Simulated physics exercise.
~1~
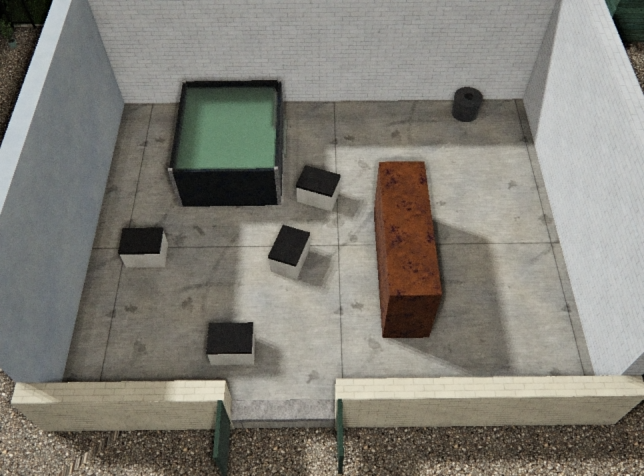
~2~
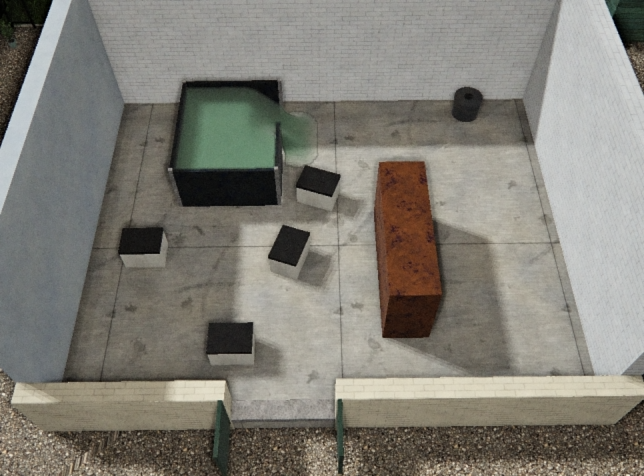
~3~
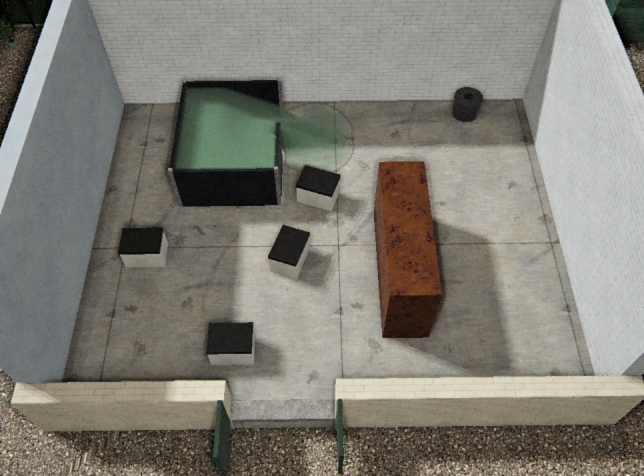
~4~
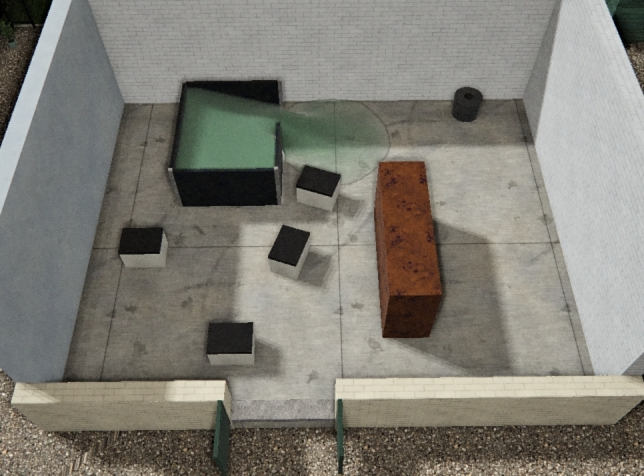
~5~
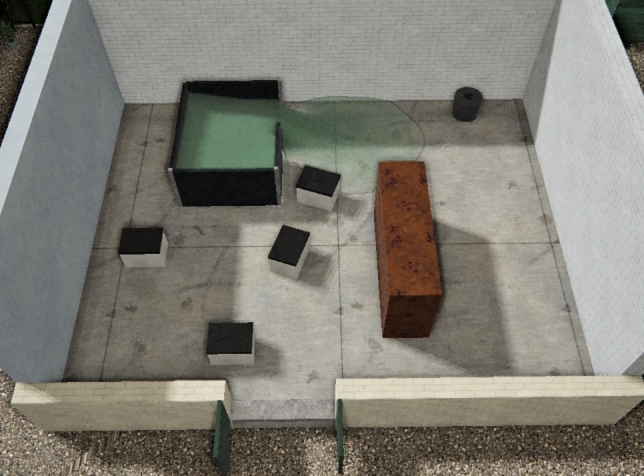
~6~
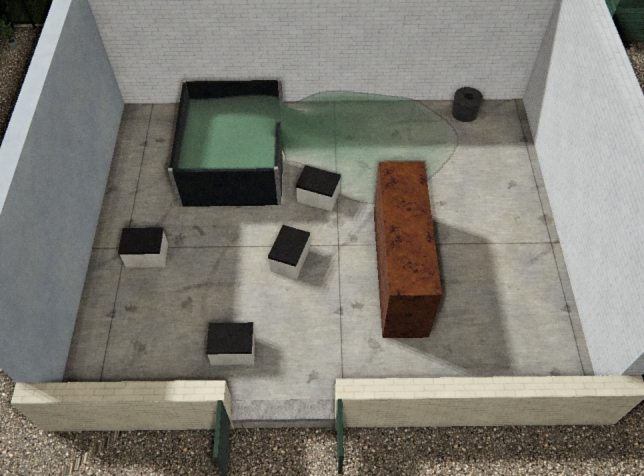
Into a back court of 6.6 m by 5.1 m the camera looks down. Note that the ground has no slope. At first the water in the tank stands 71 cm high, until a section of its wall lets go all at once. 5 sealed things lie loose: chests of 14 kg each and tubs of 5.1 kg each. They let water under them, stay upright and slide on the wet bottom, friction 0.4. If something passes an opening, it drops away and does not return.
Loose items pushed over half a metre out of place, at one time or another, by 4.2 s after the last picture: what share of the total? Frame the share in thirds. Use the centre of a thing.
Expect the moved ones to number fewer than a third.
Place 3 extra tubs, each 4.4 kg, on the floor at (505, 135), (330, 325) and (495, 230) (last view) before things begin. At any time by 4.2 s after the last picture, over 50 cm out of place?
Outcome: Breaks the threshold first, stays within next, breaks the threshold last.
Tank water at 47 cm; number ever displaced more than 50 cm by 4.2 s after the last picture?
Then the count would be 1.
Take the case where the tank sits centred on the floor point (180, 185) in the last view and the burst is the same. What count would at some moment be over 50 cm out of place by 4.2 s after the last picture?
Then 2.
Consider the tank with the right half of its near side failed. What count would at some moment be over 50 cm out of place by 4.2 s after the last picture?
Result: 2.
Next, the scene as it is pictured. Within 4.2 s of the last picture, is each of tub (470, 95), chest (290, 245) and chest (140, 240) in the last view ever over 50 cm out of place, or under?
First exceeding it, second falling below it, third falling below it.
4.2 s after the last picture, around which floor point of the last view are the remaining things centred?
They're centred close to (304, 284).
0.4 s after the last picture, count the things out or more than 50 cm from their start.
Tally at that time: 0.
Then, 0.4 s after the last picture 0 of 5 are over 50 cm from their spots; 0 afloat.
Then, 1.5 s after the last picture 1 of 5 are over 50 cm from their spots; 1 afloat.
Then, 2.8 s after the last picture 1 of 5 are over 50 cm from their spots; 1 afloat.
Then, 4.2 s after the last picture 1 of 5 are over 50 cm from their spots, and 1 have been at some point; 1 afloat.
